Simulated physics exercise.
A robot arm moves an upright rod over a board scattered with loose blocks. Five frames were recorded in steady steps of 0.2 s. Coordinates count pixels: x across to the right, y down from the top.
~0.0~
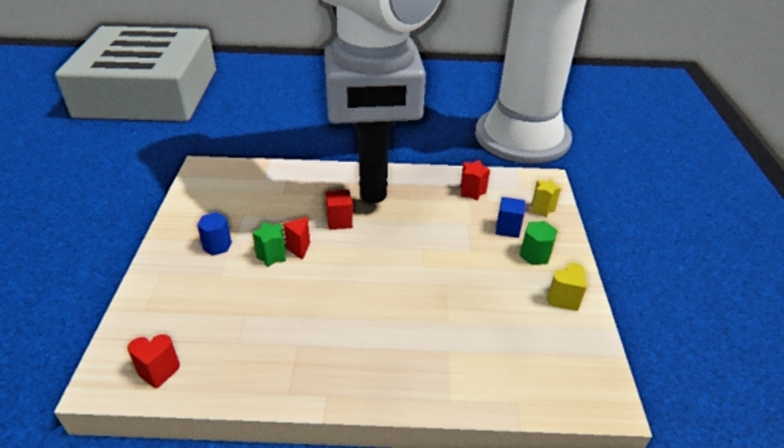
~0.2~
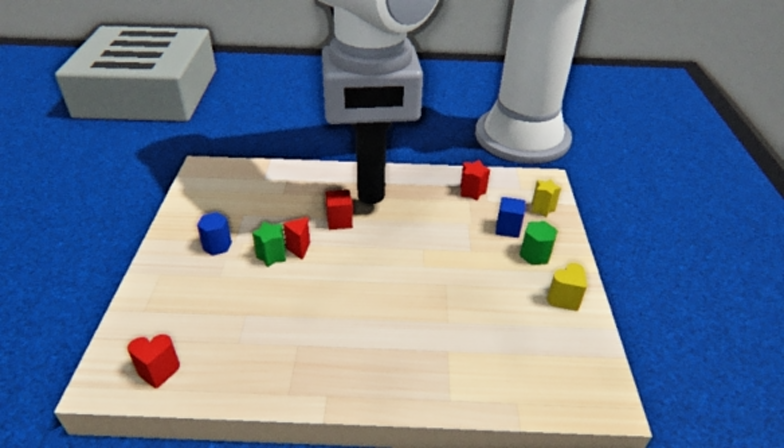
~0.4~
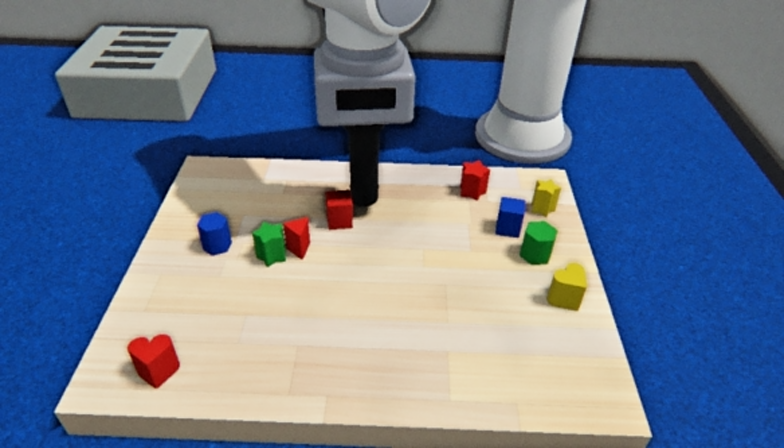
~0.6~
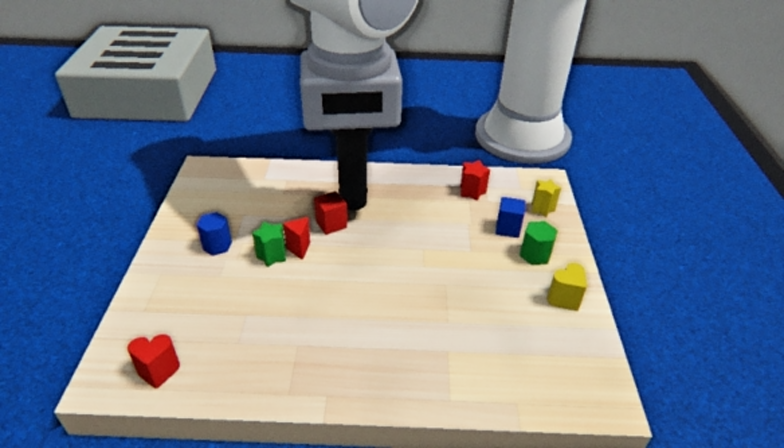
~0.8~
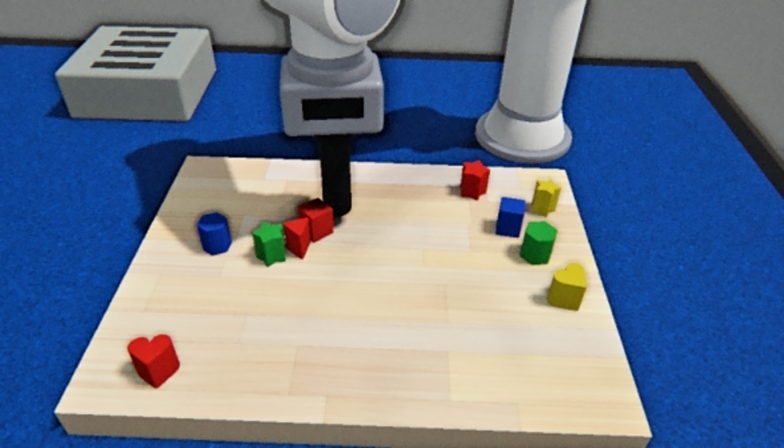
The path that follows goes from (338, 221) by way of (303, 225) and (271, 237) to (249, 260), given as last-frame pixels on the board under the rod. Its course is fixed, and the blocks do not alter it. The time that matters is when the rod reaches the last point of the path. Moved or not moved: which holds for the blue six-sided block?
At the moment the path ends, the blue six-sided block still stands where it did.
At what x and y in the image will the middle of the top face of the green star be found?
Top centre: (262, 247).
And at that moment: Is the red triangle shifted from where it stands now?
Yes, I think so.
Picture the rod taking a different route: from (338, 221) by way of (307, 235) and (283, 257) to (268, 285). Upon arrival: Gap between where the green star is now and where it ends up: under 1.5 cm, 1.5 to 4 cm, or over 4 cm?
The block winds up 1.5 to 4 cm from where it is now.
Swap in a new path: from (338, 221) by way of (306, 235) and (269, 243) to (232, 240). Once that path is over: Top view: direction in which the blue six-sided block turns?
Spin direction: Counter-clockwise.
On the path given first. One third of the way, rod (302, 214); red triangle (291, 233), turned 25° clockwise; red square (298, 219), turned 50° anticlockwise.
Two thirds of the way, rod (269, 225); green star (265, 233); red triangle (295, 239); red square (292, 223), turned 80° anticlockwise.
At the end, rod (247, 248); blue six-sided block in place; green star (262, 247), turned 60° anticlockwise; red triangle (295, 239); red square (292, 223), turned 85° anticlockwise.
